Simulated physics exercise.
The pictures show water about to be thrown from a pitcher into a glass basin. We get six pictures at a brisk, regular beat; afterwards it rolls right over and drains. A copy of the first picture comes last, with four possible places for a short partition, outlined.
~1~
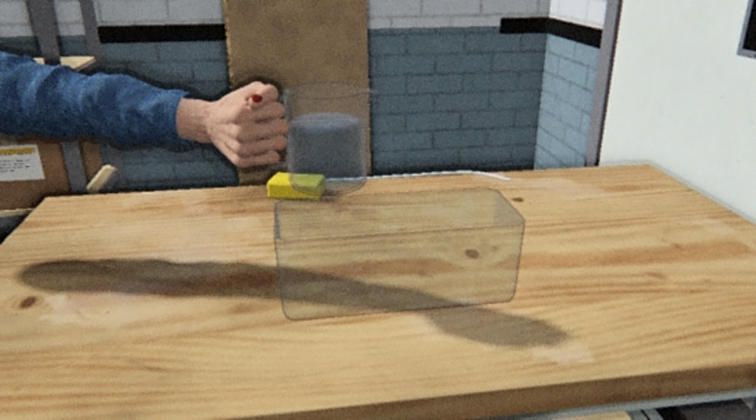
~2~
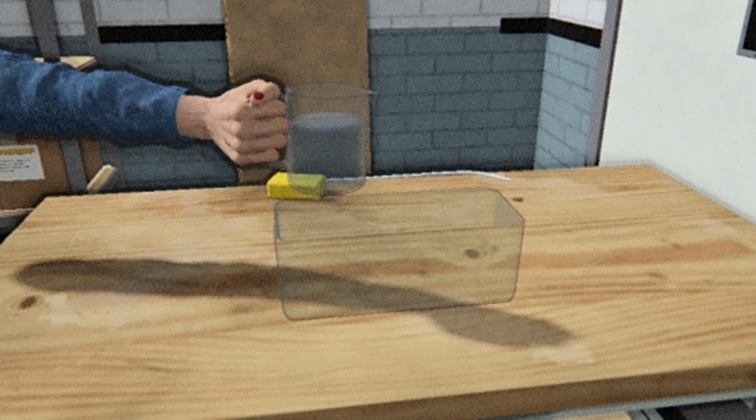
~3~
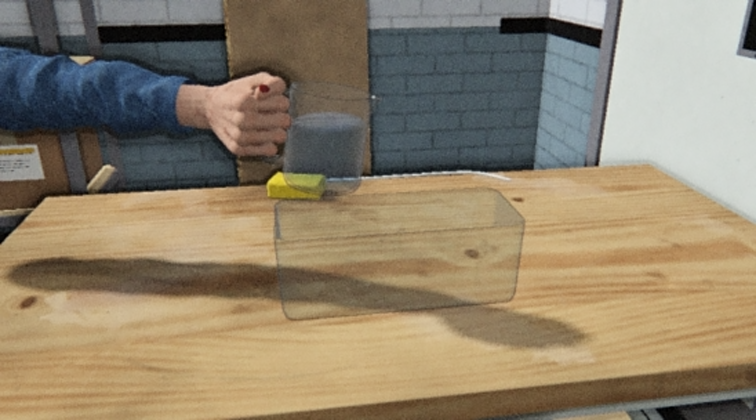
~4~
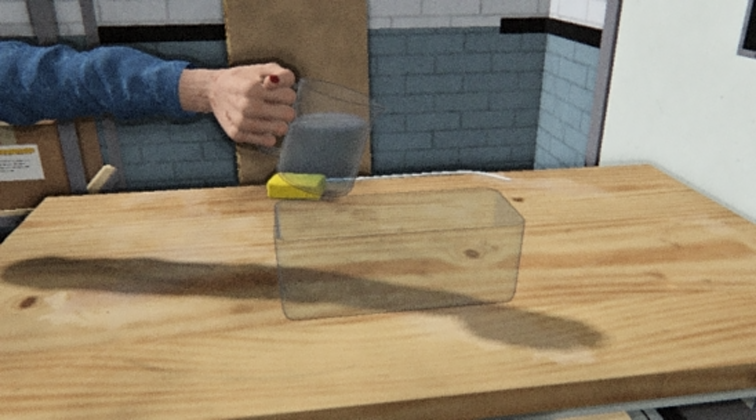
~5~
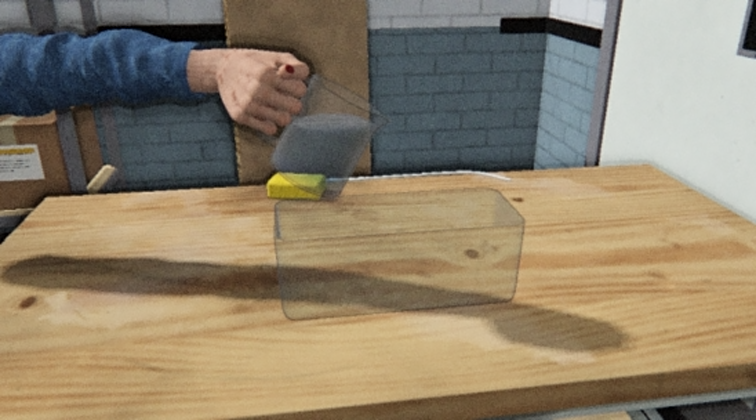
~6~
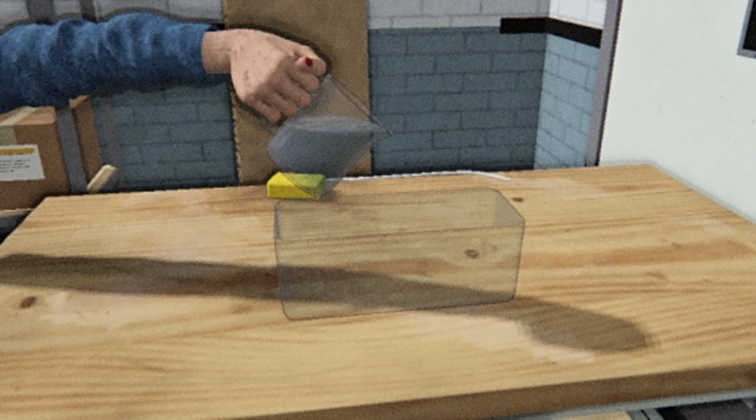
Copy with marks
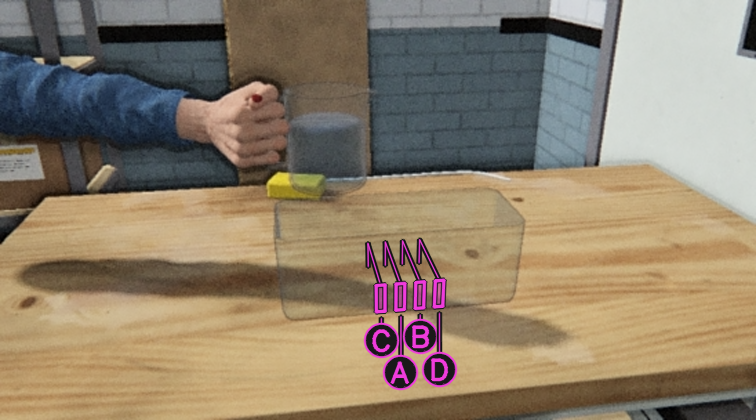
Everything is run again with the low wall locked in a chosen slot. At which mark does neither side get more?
It is D.
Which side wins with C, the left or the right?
The right side.
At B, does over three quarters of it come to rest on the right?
Yes, it does.
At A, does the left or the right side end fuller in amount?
The right one.
On the marked copy, A at (400, 316); B at (420, 314); C at (381, 318); D at (439, 313).
If A is chosen, about 5 % ends left of the wall and 94 % right of it.
If B is chosen, about 11 % ends left of the wall and 88 % right of it.
If C is chosen, about 4 % ends left of the wall and 94 % right of it.
If D is chosen, about 51 % ends left of the wall and 47 % right of it.
